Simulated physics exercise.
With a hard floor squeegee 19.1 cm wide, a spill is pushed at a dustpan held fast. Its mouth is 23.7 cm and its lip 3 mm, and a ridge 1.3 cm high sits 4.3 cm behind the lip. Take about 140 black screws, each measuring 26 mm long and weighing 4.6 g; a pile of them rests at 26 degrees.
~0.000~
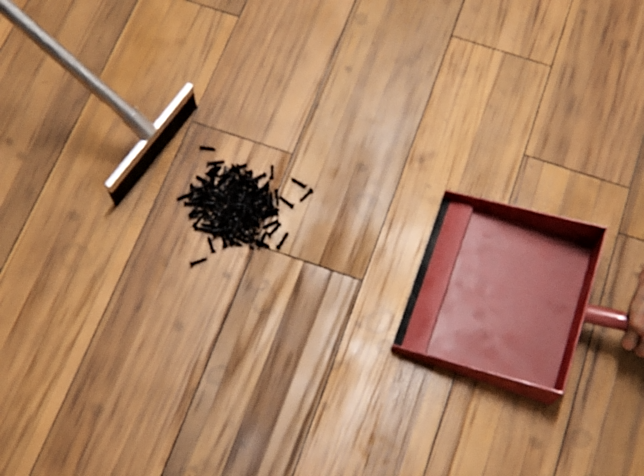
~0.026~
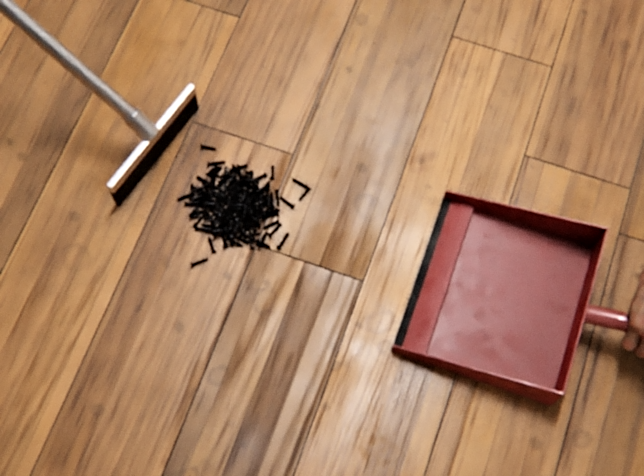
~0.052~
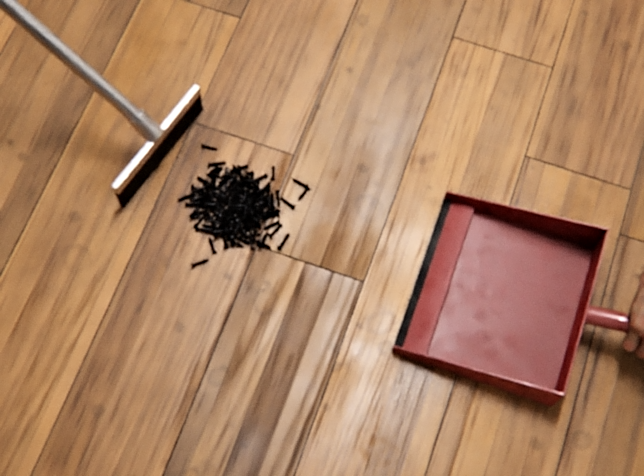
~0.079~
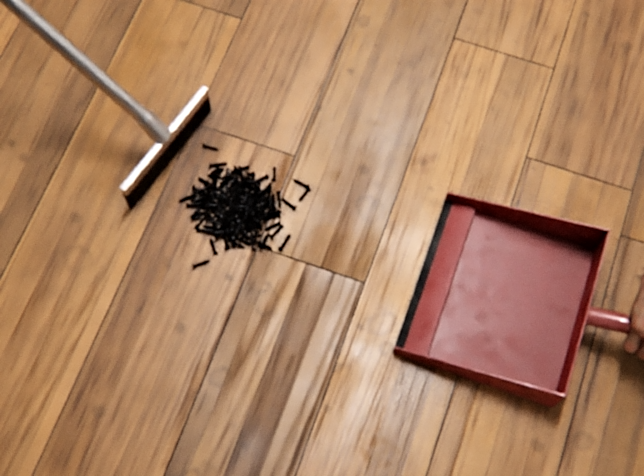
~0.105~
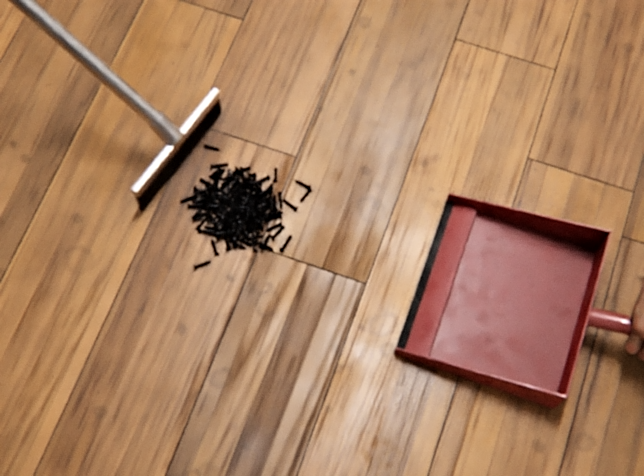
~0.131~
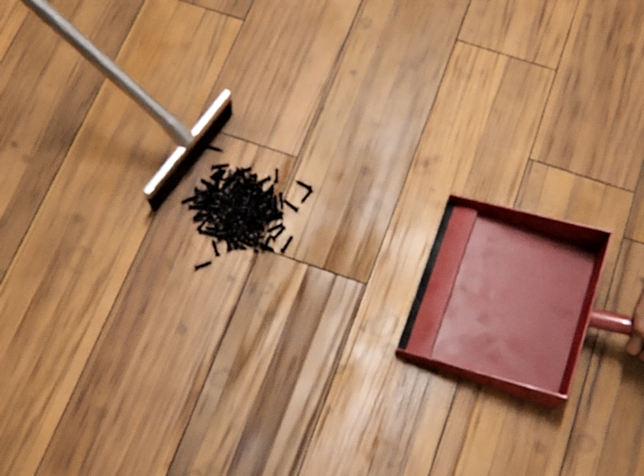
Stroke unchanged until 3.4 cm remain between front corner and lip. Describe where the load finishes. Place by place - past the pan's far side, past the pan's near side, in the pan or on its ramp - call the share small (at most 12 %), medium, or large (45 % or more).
Far side - small, near side - small, pan - small.
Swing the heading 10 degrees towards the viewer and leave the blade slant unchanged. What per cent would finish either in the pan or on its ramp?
Estimate: 5 % in pan or on ramp.
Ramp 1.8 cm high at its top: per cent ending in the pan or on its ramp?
Something like 0 per cent, ramp included.
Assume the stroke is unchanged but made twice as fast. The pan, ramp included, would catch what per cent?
About 15 per cent.
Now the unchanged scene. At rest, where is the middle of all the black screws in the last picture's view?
(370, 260).
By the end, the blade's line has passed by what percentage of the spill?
Some 50 percent, give or take.
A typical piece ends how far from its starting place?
That distance is close to 18 cm.
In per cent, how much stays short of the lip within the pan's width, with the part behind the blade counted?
That works out near 95 percent.
Then, at 0.40 s, middle of the blade 21 cm from the lip; 0 % over the lip, far side 0 %, near side 0 %.
After 0.58 s, middle of the blade 11 cm from the lip; 0 % over the lip, far side 0 %, near side 0 %.
After 0.88 s, middle of the blade 6 cm from the lip; 0 % over the lip, far side 5 %, near side 0 %.
At rest (1.2 s), far side 5 %, near side 0 %, pan 0 %, in front of the lip or behind the blade 95 %.
